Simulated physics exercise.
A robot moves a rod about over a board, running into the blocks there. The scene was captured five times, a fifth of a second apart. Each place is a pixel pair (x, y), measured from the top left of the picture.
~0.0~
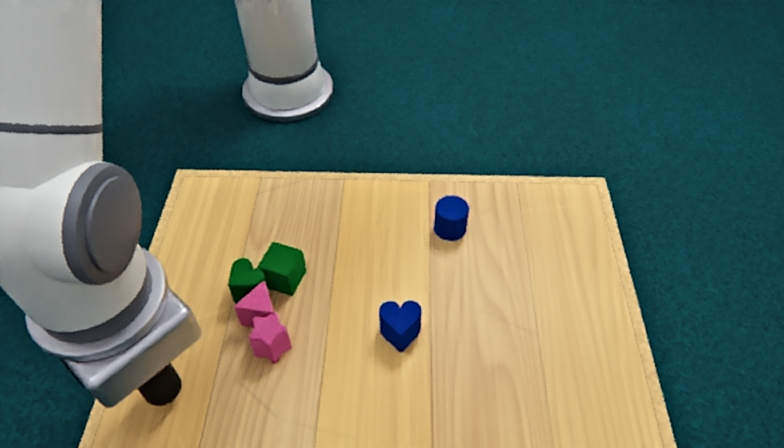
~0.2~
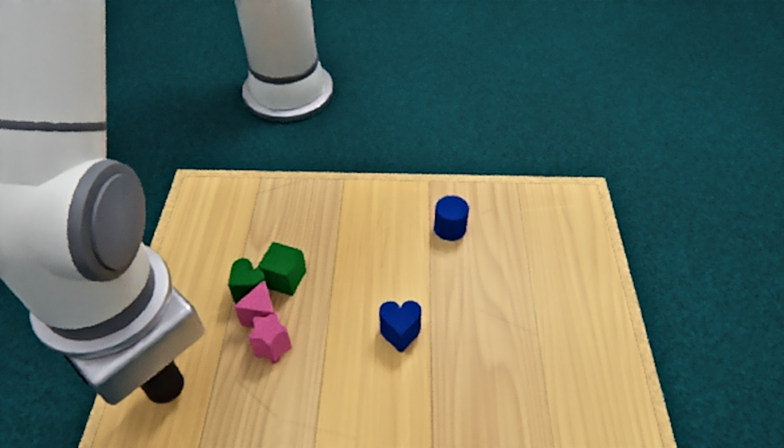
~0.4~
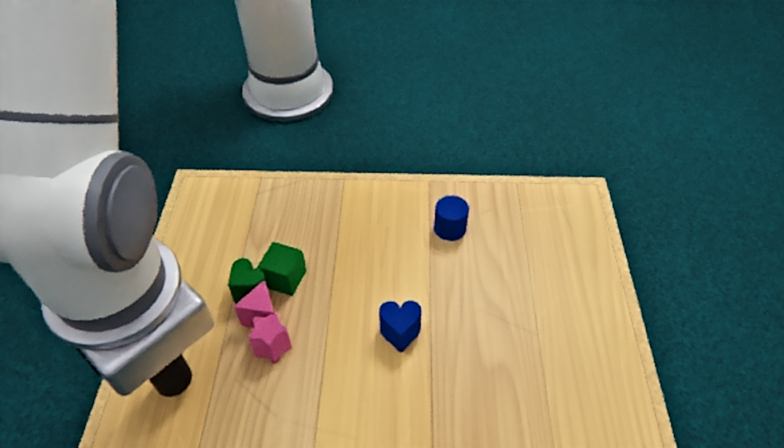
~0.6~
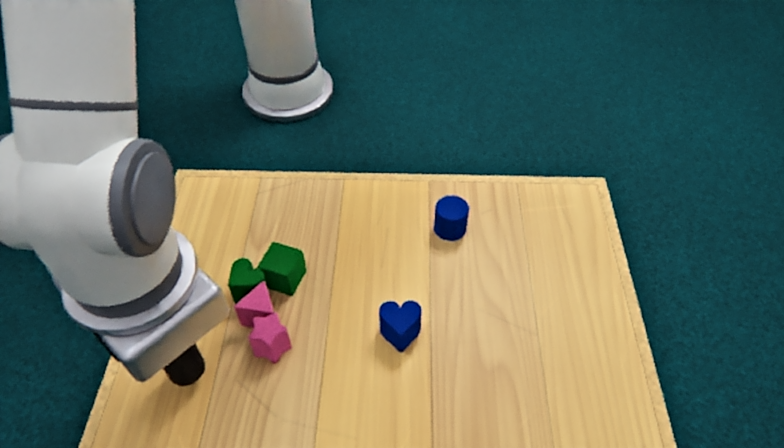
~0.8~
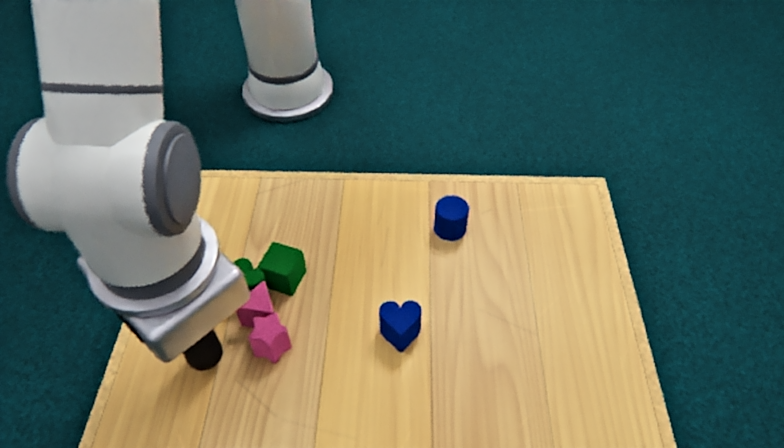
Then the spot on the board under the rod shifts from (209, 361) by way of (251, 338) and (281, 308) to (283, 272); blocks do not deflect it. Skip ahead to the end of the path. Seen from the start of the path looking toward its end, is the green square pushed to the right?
Going by the path, no.
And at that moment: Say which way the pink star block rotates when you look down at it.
Seen from overhead, it turns clockwise.
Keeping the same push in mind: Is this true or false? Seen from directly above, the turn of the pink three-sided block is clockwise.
That is true.
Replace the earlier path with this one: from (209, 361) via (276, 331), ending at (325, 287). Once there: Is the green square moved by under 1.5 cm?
Yes.
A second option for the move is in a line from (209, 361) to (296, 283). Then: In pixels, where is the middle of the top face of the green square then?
I'd place it at (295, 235), taking the centre of its top.
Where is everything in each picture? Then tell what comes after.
The first frame shows lower end of the rod (163, 389), tops of blocks, green heart-shaped block (244, 273), pink three-sided block (256, 299), pink star block (267, 328), green square (280, 258).
The second frame shows rod (166, 386), blocks as before.
The third frame shows rod (174, 380), blocks as before.
The fourth frame shows rod (187, 369), blocks as before.
The fifth frame shows rod (205, 355), green heart-shaped block (244, 273), pink three-sided block (256, 299), pink star block (267, 328), green square (280, 258).
On the path given first. One third of the way, rod (248, 331); pink three-sided block (260, 295); pink star block (274, 327), turned 15° clockwise.
Two thirds of the way, rod (280, 299); pink three-sided block (294, 265), turned 25° clockwise; pink star block (285, 325), turned 45° clockwise; green square (291, 242), turned 45° anticlockwise.
At the end, rod (281, 264); green heart-shaped block (241, 265), turned 45° anticlockwise; pink three-sided block (307, 242), turned 40° clockwise; pink star block (285, 325), turned 45° clockwise; green square (293, 222), turned 35° anticlockwise.
